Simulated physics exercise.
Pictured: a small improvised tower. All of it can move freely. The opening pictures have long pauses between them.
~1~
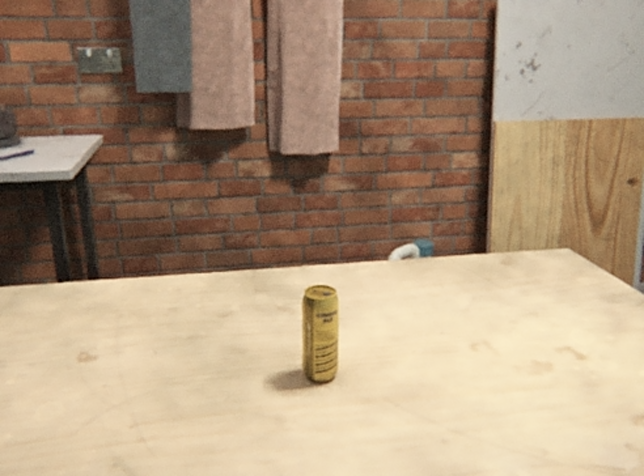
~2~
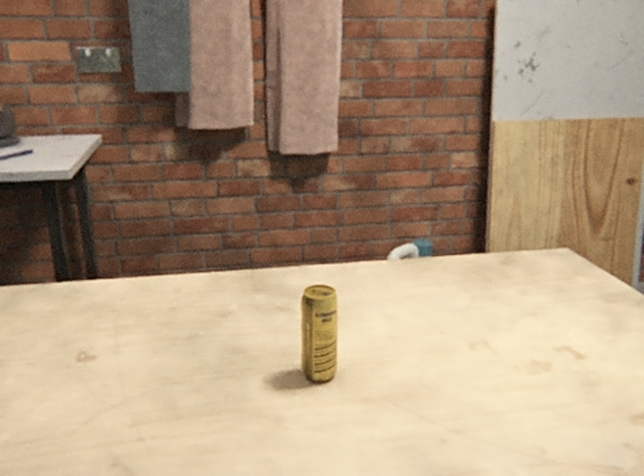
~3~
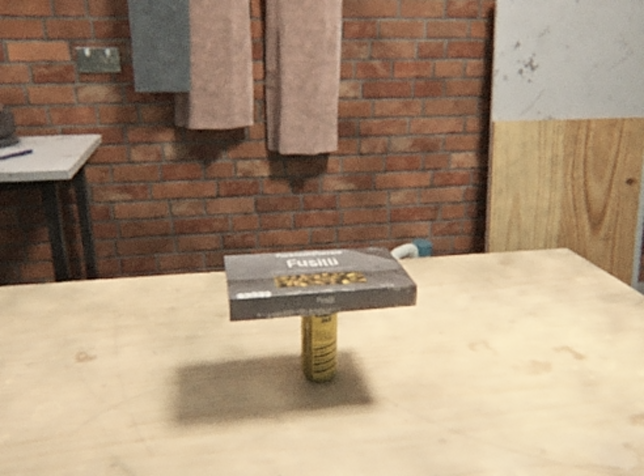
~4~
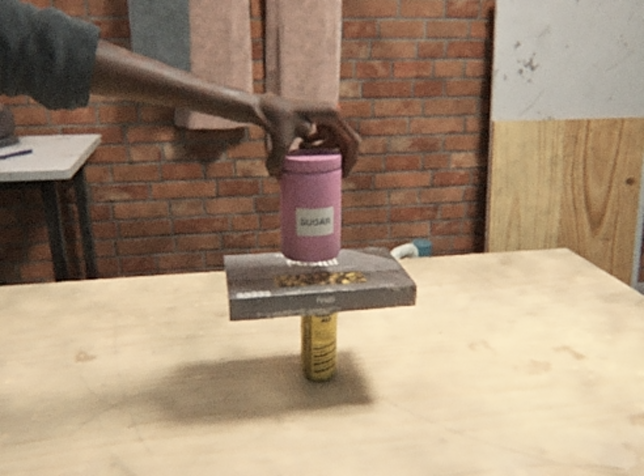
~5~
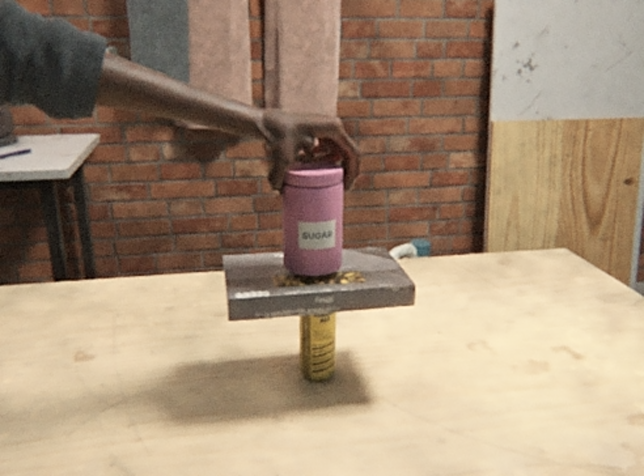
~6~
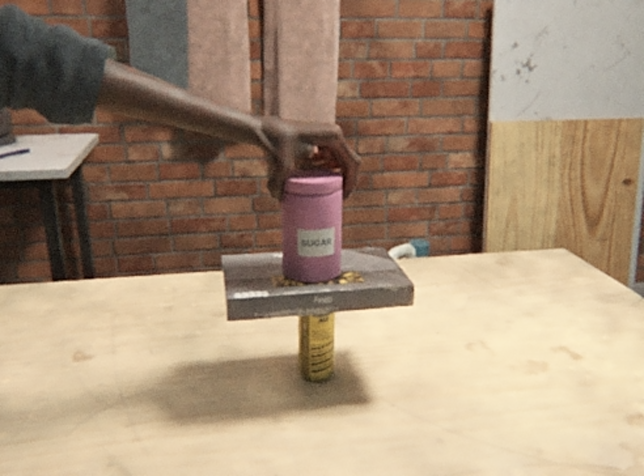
We see a small yellow can standing on a pale table, then a grey fusilli packet lying flat on top of it, before a hand reaches in from the left and lowers a pink sugar jar onto the packet.
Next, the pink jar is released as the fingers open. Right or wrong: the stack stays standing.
Right.
Then, 0.70 s after the last picture, nothing has stirred.
Then, 1.70 s after the last picture, pink jar resting near (312, 225).
At rest, all 3 in place. Seen from the same camera at the end, pink jar near (311, 225). The stack stays up.
